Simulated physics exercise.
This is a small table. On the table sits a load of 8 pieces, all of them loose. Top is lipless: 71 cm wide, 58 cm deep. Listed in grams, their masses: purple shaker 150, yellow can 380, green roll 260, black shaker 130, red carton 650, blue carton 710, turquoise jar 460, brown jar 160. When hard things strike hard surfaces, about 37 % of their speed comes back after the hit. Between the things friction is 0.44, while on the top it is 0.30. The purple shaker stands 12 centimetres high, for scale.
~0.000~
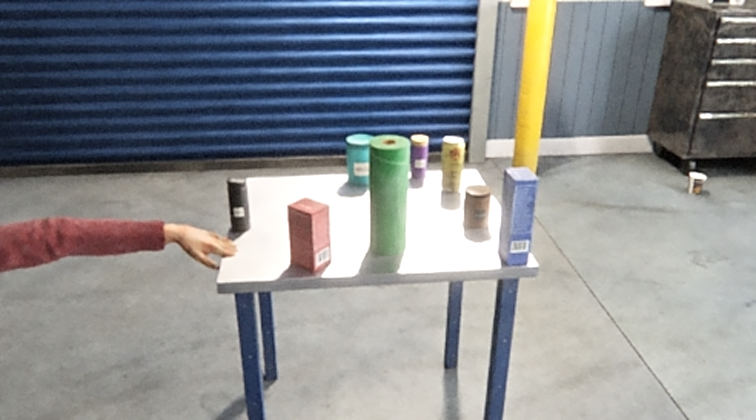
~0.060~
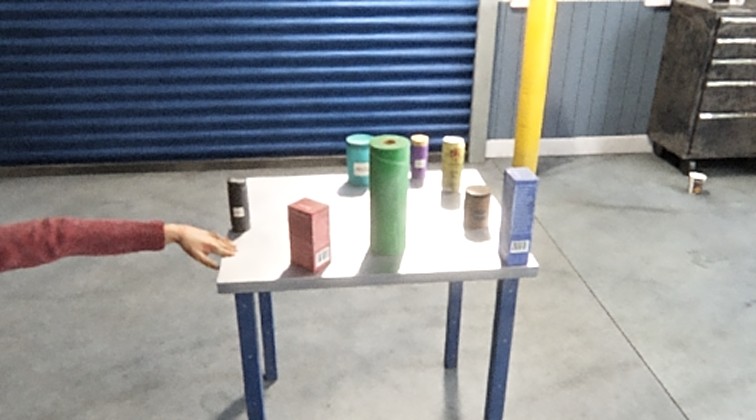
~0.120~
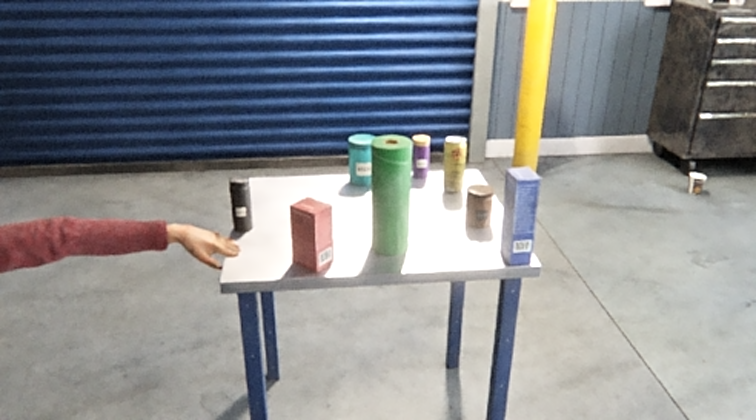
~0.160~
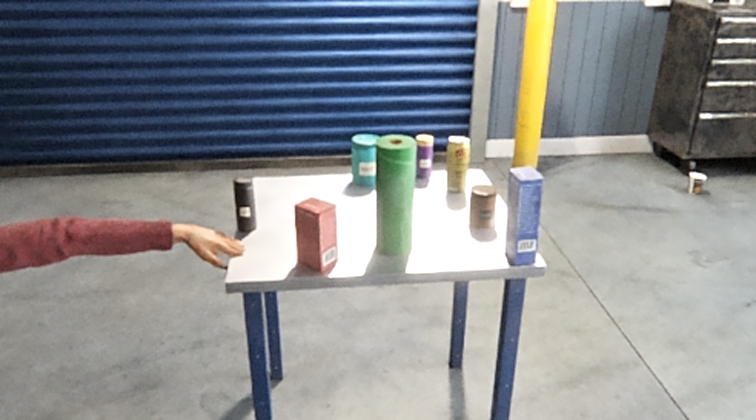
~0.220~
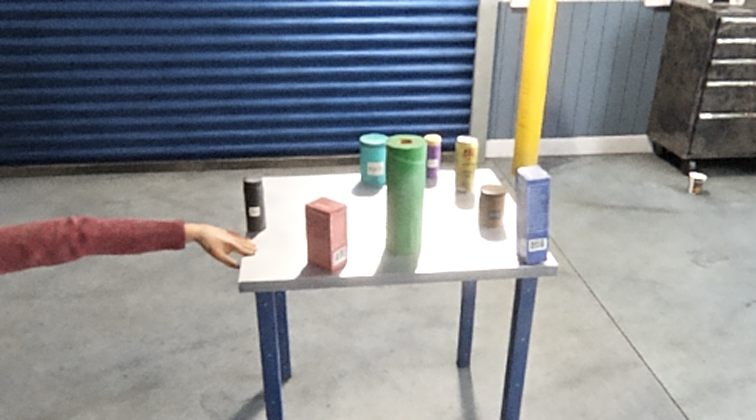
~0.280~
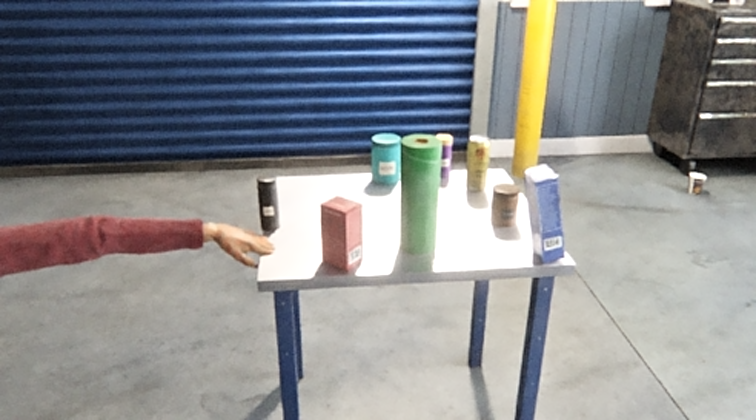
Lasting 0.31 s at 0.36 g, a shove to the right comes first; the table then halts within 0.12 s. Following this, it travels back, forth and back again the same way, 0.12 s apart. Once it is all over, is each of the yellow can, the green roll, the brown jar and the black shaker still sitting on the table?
The yellow can is going to part company with the table. The green roll is going to keep to the table. The brown jar is going to part company with the table. The black shaker is going to keep to the table.
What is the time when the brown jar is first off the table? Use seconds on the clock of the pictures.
At around 0.7 seconds on the pictures' clock.
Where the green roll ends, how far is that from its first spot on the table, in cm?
It ends up around 18 cm from its start.
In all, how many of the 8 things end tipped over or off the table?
That makes 5.
After 0.68 s, table shifted 23 cm; black shaker on its side near (371, 214); green roll slid 9 cm near (525, 191); yellow can slid 7 cm near (558, 162).
After 1.08 s, yellow can and brown jar now off the table; black shaker on its side near (327, 216); green roll slid 17 cm near (461, 193).
After 1.48 s, table shifted 17 cm; black shaker on its side near (372, 214); green roll slid 8 cm near (497, 192); blue carton on its side.
After 1.98 s, table shifted 12 cm; black shaker on its side near (412, 212); green roll slid 23 cm near (536, 191); blue carton on its side.
At rest (2.8 s), off the table, yellow can and brown jar; tipped over on the table, purple shaker, black shaker and blue carton; not toppled but over 5 cm from the start, green roll, red carton and turquoise jar. In the last view, yellow can near (372, 382), green roll near (467, 193).
